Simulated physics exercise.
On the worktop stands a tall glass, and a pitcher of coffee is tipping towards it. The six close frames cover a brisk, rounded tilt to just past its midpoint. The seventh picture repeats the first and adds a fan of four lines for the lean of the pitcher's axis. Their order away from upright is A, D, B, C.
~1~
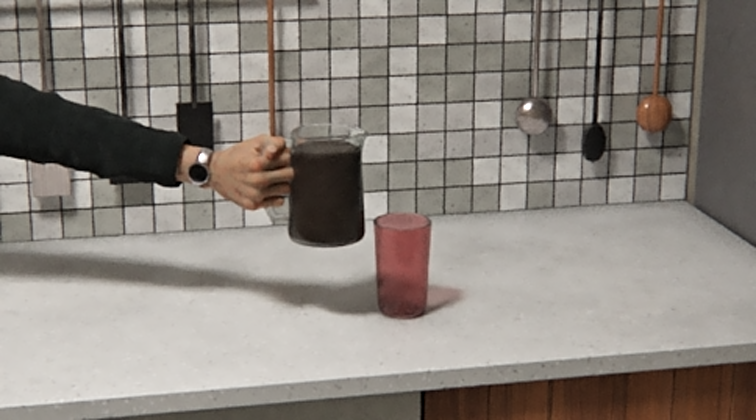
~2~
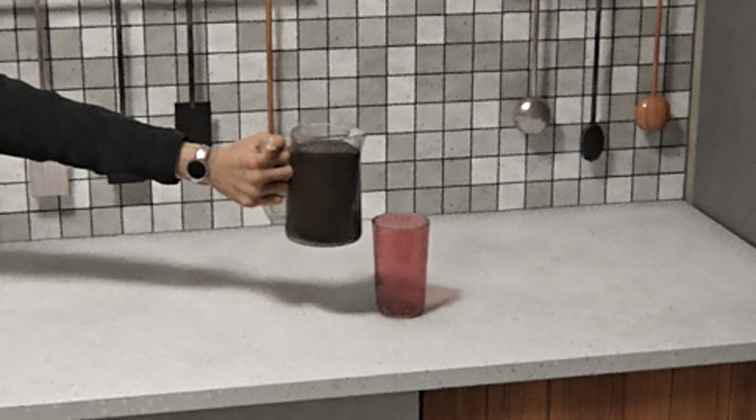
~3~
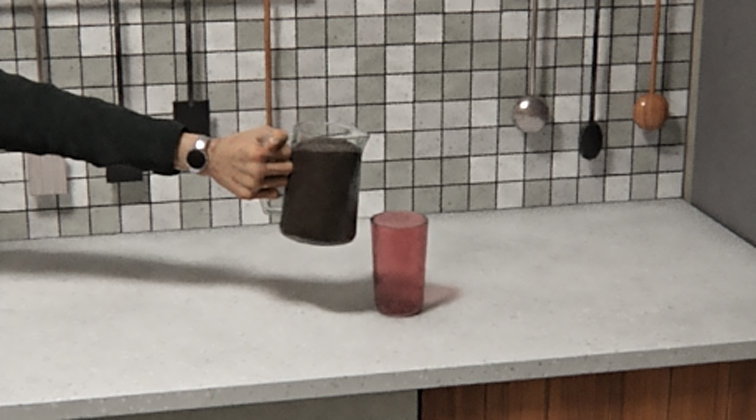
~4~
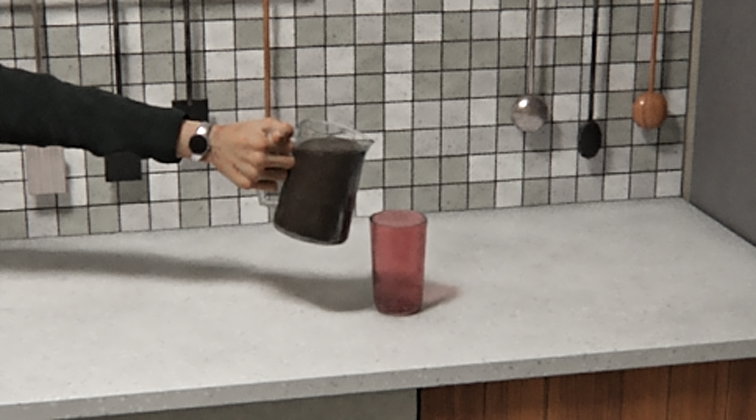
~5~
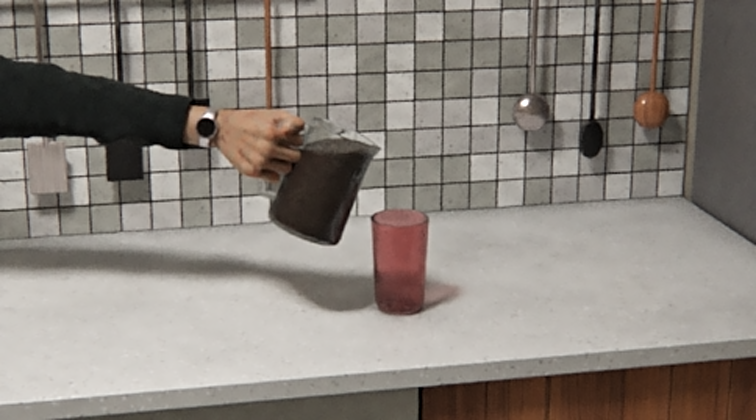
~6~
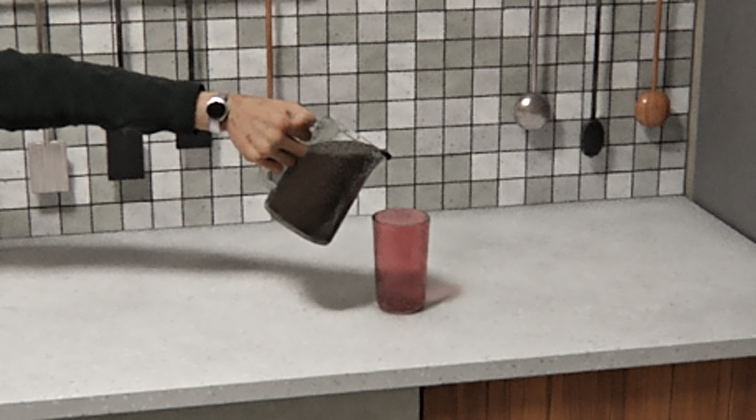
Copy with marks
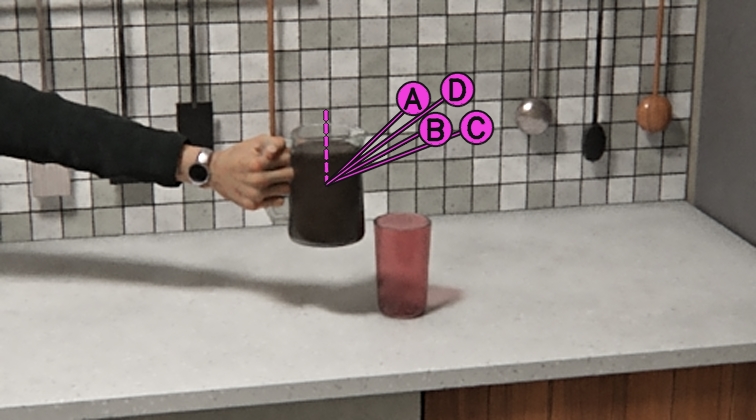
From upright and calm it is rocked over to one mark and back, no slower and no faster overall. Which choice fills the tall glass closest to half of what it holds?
Use line B.
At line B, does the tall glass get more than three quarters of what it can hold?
No, it does not.
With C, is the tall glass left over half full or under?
Over half.
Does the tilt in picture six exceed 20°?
Yes.
On the marked copy, A at (402, 111); B at (418, 134); C at (459, 132); D at (443, 99).
If A is chosen, the tall glass ends with about 24 % of what it can hold.
If B is chosen, the tall glass ends with about 52 % of what it can hold.
If C is chosen, the tall glass ends with about 73 % of what it can hold; 3 % of the coffee is spilt.
If D is chosen, the tall glass ends with about 35 % of what it can hold.
